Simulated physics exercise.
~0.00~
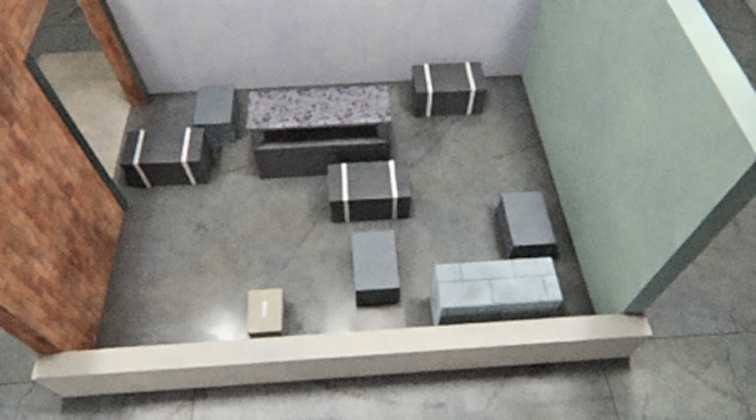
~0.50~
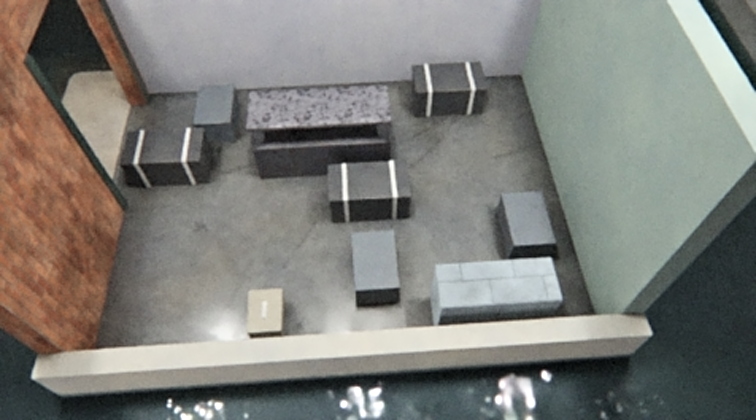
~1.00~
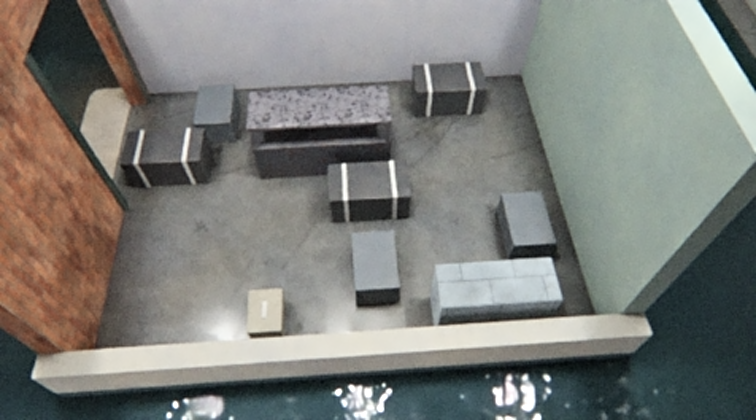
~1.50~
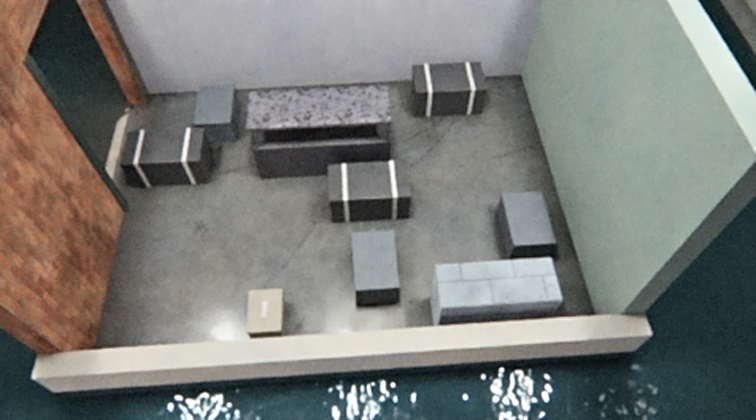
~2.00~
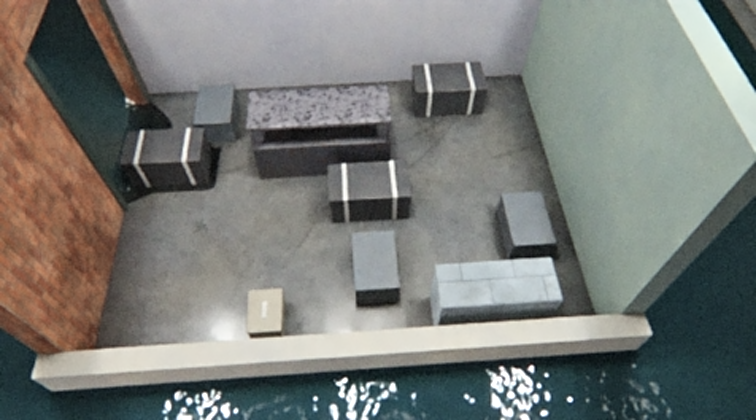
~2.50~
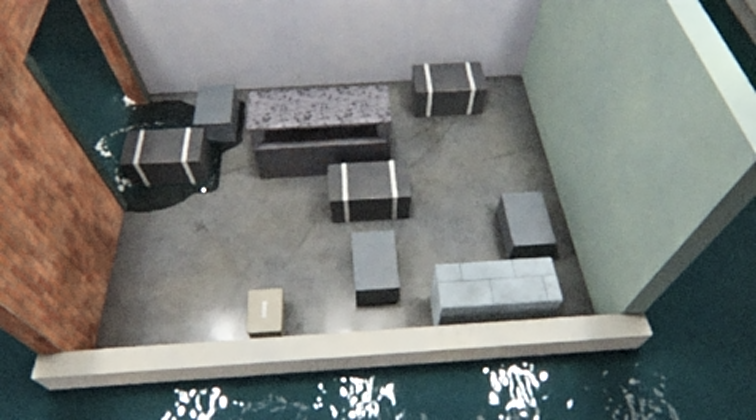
Dark water surrounds a small walled room, then spreads through the left opening around a strapped trunk.
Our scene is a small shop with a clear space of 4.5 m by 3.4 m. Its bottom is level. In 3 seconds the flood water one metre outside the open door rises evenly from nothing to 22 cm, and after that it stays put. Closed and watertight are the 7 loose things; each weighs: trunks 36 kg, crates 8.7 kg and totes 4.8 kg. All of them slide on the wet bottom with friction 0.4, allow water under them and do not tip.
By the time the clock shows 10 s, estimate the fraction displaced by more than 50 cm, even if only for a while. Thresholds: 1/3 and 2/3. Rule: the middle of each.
The share that gets pushed that far will be two thirds or higher.
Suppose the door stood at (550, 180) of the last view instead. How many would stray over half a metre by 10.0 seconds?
Count: 6.
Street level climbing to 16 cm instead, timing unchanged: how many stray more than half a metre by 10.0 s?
I count 2 of them in that case.
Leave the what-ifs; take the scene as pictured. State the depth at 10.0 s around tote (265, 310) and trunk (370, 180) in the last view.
I'd estimate 16 cm for the first and 9 cm for the second.
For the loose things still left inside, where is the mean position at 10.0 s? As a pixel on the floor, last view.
I'd put it close to (404, 229) in the last view.
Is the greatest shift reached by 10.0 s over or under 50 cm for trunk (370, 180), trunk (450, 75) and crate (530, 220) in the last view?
One by one: Below; above; above.
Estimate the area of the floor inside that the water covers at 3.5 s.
Wet: Near 3.5 m2.
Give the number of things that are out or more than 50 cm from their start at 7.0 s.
Answer: 4.
After 3.5 s 1 of 7 are over 50 cm from their spots; 0 afloat.
After 4.5 s 2 of 7 are over 50 cm from their spots; 1 afloat.
After 7.0 s 4 of 7 are over 50 cm from their spots; 2 afloat.
After 10.0 s 6 of 7 are over 50 cm from their spots, and 6 have been at some point; 6 afloat.
